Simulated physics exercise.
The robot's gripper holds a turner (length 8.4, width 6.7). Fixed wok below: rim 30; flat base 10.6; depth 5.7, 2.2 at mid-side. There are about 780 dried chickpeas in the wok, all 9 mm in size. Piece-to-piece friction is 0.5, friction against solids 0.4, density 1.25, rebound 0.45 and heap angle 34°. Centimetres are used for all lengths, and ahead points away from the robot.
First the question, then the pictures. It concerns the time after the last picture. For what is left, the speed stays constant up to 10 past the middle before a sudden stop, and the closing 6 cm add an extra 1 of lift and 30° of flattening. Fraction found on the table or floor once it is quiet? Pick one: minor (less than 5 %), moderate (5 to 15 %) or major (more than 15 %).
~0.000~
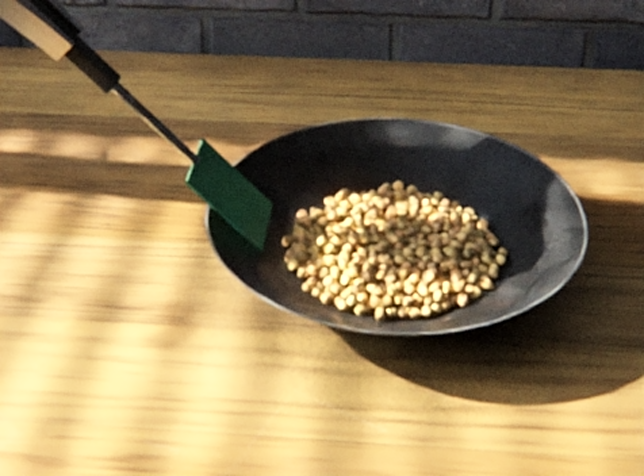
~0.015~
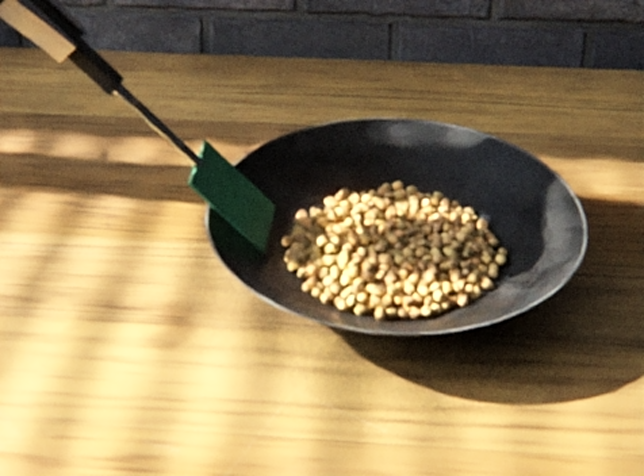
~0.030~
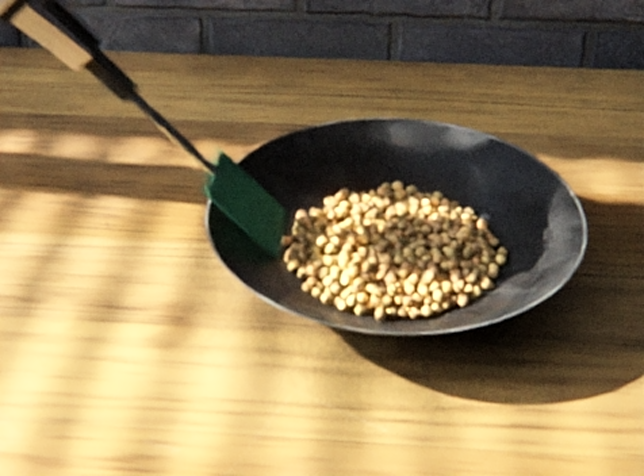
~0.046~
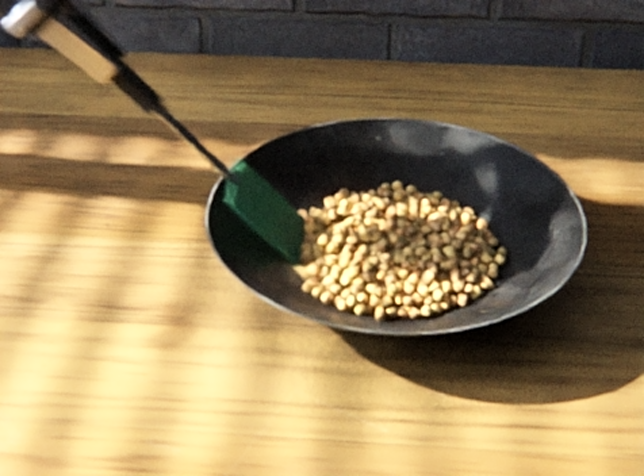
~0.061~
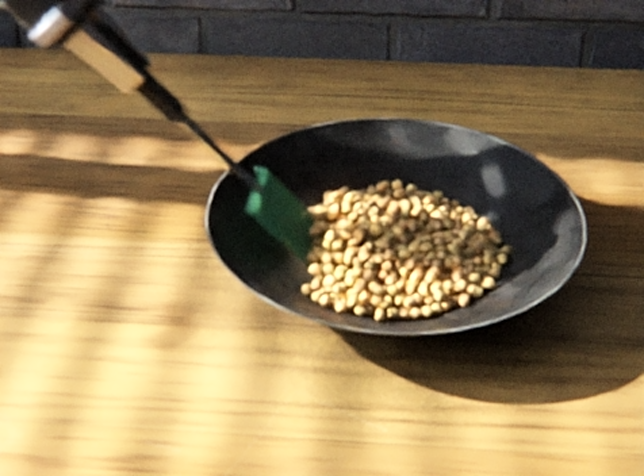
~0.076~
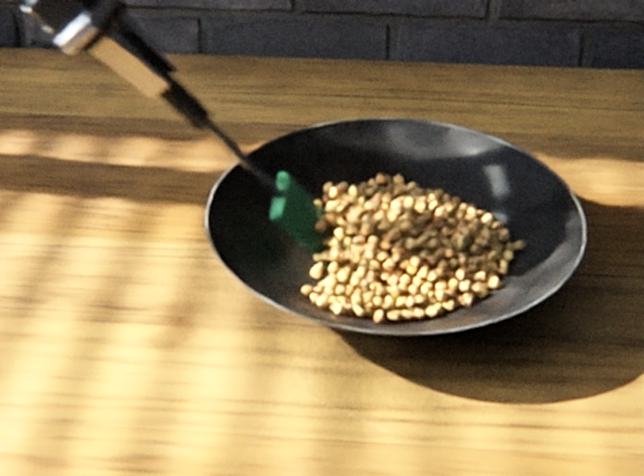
Major.
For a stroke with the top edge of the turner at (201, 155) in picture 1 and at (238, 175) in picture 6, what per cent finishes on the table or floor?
It comes to something like 5 %, give or take.
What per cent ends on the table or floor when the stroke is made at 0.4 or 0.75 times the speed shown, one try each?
Estimates in order: 5 per cent, 20 per cent.
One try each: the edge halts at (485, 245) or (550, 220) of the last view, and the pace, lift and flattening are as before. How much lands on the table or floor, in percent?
Estimates, in order: 10 % and 35 %.
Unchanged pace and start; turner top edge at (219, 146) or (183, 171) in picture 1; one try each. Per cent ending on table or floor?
About 30 and 25 per cent.
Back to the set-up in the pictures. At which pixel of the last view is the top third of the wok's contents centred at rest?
Around (492, 236).
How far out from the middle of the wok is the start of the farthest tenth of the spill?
It comes out at close to 45 centimetres.
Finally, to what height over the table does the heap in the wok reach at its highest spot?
It reaches roughly 6.0 cm.
After 0.11 s, sloping 48°, highest piece 6 above the table; 780 in the wok.
After 0.15 s, sloping 41°, highest piece 7 above the table; 780 in the wok.
After 0.37 s, sloping 18°, highest piece 7 above the table; 559 in the wok, 146 on the table or floor, 75 on the blade or in flight.
After 1.42 s, sloping 18°, highest piece 6 above the table; 556 in the wok, 224 on the table or floor.
At rest, 556 in the wok, 224 on the table or floor. That is 29 % on the table or floor.
